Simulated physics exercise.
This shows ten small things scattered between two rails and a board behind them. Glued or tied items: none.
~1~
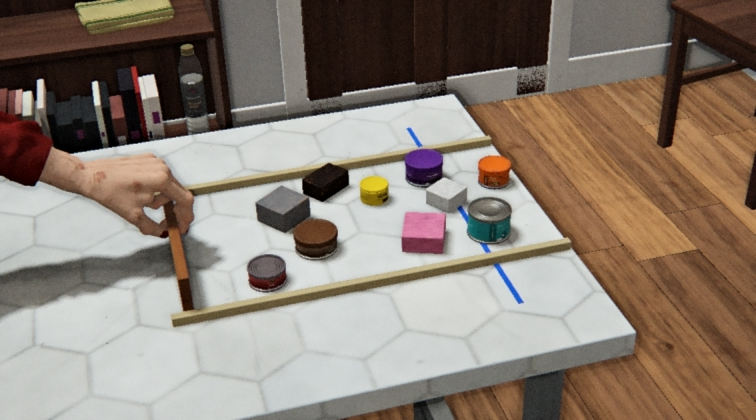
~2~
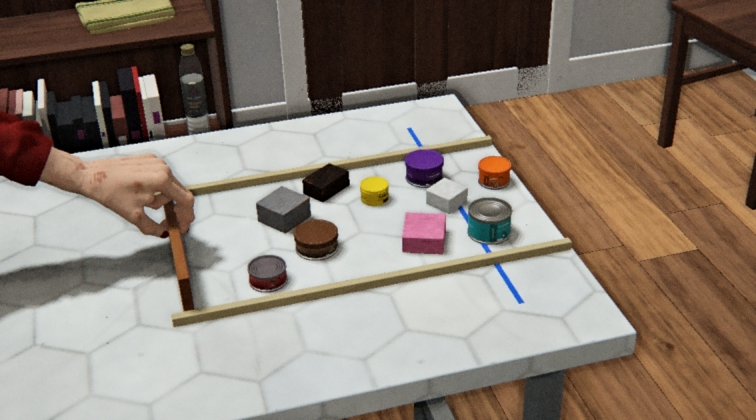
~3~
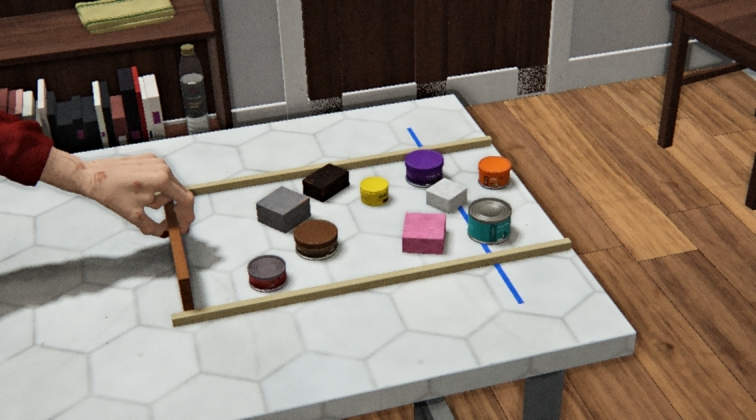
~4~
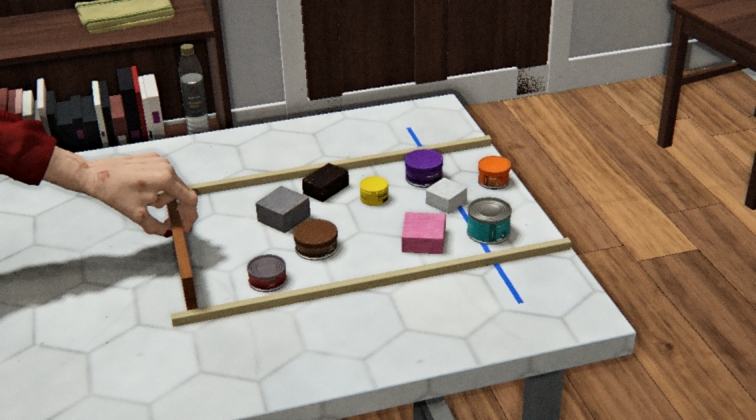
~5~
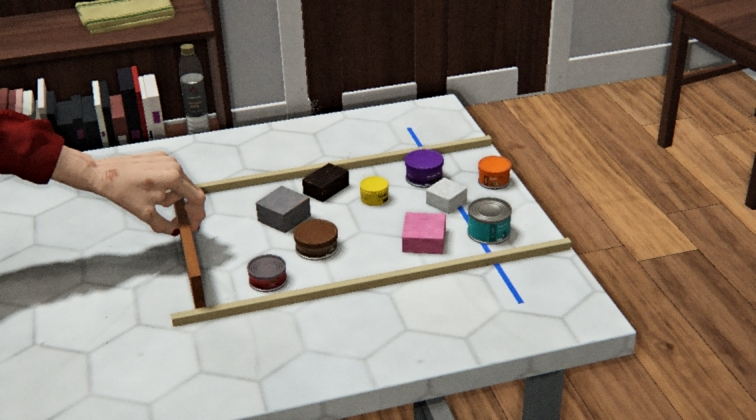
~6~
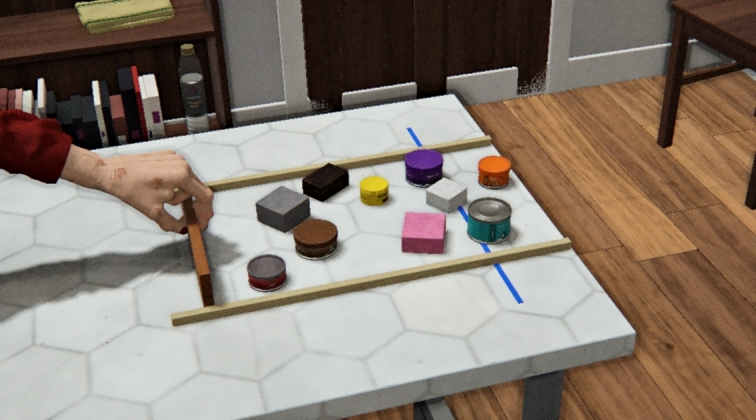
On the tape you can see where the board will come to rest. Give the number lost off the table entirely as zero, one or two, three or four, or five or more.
The sweep knocks one or a pair off.
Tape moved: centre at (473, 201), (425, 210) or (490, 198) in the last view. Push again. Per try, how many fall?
The counts: 2, 0 and 6.
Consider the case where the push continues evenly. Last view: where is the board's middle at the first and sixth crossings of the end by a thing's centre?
First: Around (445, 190). Next: Around (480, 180).
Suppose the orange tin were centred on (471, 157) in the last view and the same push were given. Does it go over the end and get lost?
From that start, the object then does not stay.
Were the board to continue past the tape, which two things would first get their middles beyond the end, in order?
That would be the turquoise pot first and then the orange tin.
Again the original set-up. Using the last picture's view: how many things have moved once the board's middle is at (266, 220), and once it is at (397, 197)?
Counting first: 2, next 9.
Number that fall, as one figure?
I count 2 in all.
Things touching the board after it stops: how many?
The count in contact is 4.
Early on, none off yet; orange tin at rest near (494, 172); turquoise pot at rest near (489, 221); white block at rest near (447, 195).
A while later, none off yet; orange tin at rest near (494, 172); turquoise pot moving near (495, 220); white block at rest near (447, 195).
Finally, the number that fall off is one or two; lost, turquoise pot and orange tin.
